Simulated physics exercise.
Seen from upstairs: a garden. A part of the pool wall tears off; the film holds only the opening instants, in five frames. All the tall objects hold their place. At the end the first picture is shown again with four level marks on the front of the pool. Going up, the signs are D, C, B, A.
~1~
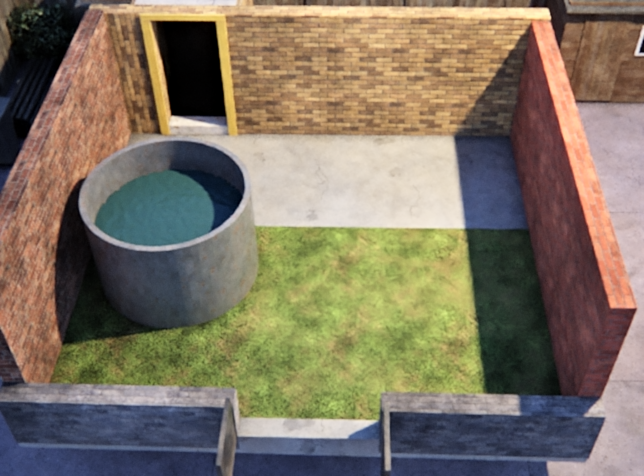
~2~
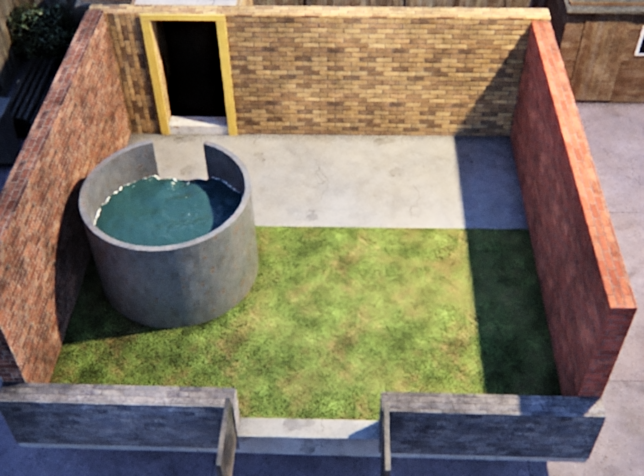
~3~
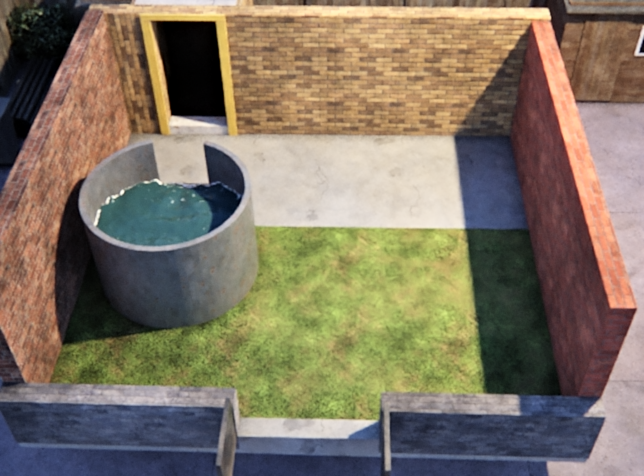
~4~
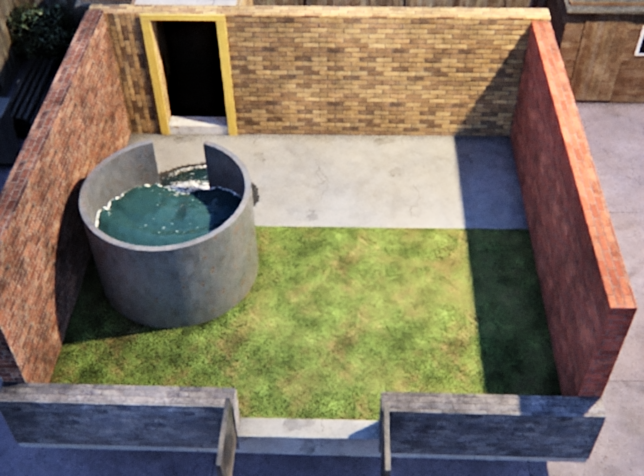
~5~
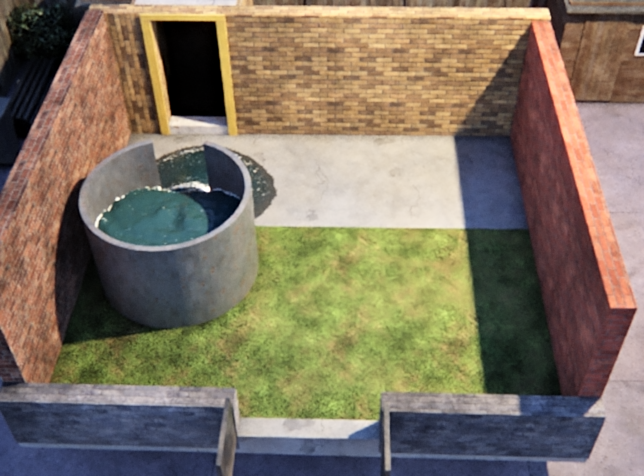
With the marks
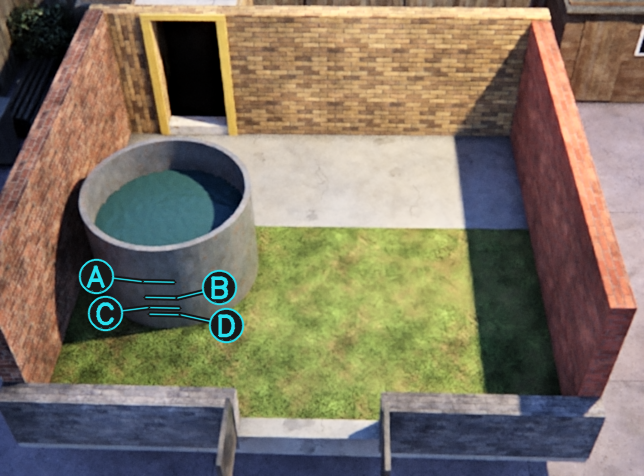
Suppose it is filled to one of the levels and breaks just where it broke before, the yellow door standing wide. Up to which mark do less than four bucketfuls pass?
Choose C.
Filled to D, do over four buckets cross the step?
No, that is safe.
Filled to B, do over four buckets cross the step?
Yes, that goes wrong.
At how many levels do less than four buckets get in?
Two of the four.
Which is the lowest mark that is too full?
B it is.
On the marked copy, A at (157, 281); B at (161, 297); C at (163, 307); D at (165, 314); from the bottom up D, C, B, A.
With A, dozens of bucketfuls pour in.
With B, about 10 bucketfuls get in.
With C, a splash gets over, under a bucket.
With D, nothing gets over.
